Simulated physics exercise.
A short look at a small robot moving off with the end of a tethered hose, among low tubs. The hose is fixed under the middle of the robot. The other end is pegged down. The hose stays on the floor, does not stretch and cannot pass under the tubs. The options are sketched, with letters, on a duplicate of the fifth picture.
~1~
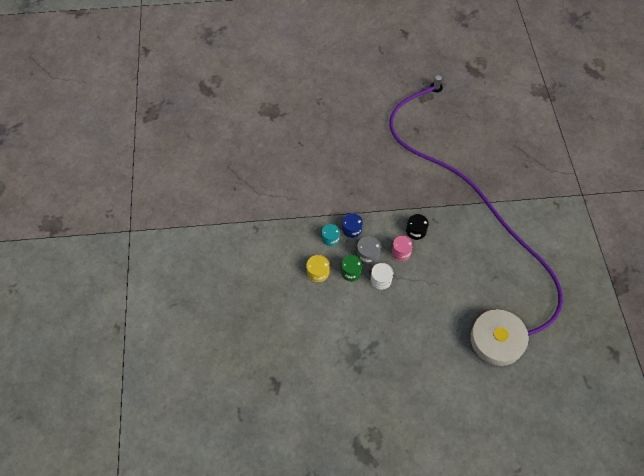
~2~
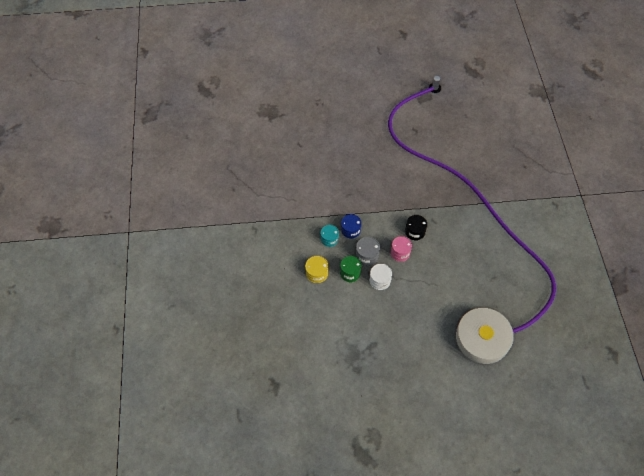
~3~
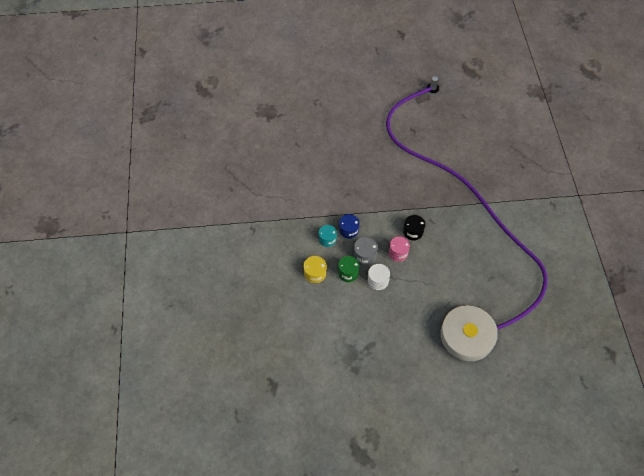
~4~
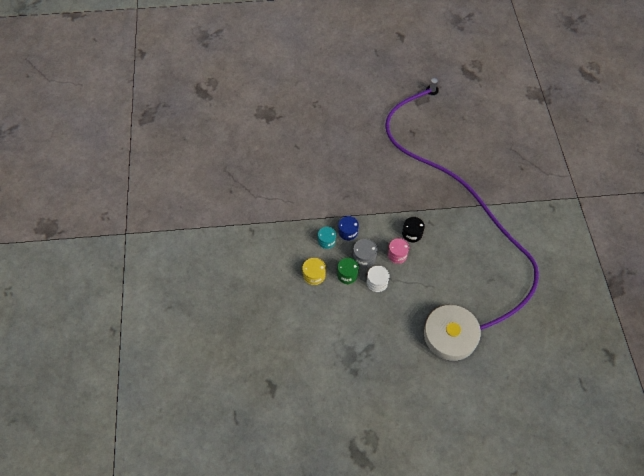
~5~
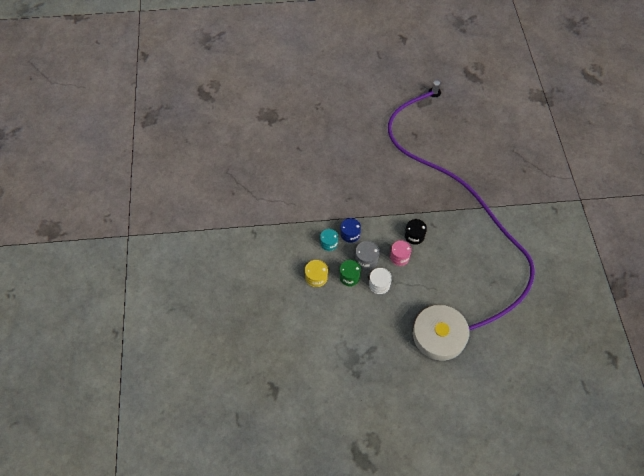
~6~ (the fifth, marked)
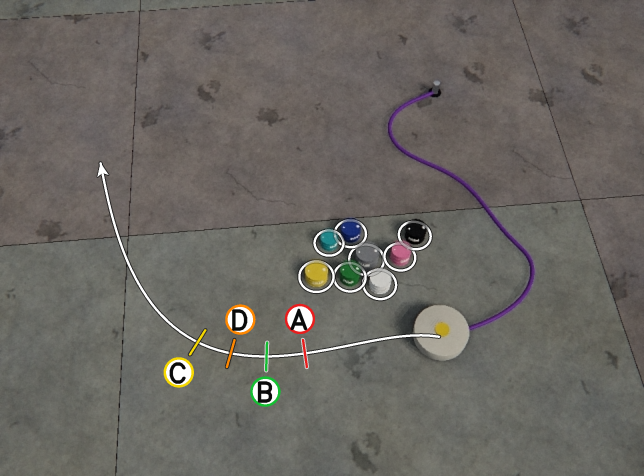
To begin with, a round, pale device with a yellow centre sits at the lower right of a cluster of small coloured tubs, joined by a curving purple hose to a peg. It then slides steadily left, drawing the hose's lower bend along, while the tubs stay in place.
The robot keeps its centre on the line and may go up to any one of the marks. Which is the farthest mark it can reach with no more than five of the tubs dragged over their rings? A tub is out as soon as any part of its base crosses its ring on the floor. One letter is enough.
The limit holds up to C.
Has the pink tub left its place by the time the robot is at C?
Yes.
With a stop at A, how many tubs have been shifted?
The count is none.
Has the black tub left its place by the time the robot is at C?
Yes.
On the copy, A at (305, 353); B at (267, 356); C at (198, 342); D at (231, 353); the route from (439, 337) via (187, 336) to (101, 163).
On C. First, robot (356, 341).
Then, robot (268, 353).
Finally, robot (196, 339); grey tub (365, 251); white tub (368, 271); pink tub (385, 245); black tub (392, 225); four over the rings.
By contrast, A is within the limit but short; B is within the limit but short; D is within the limit but short.
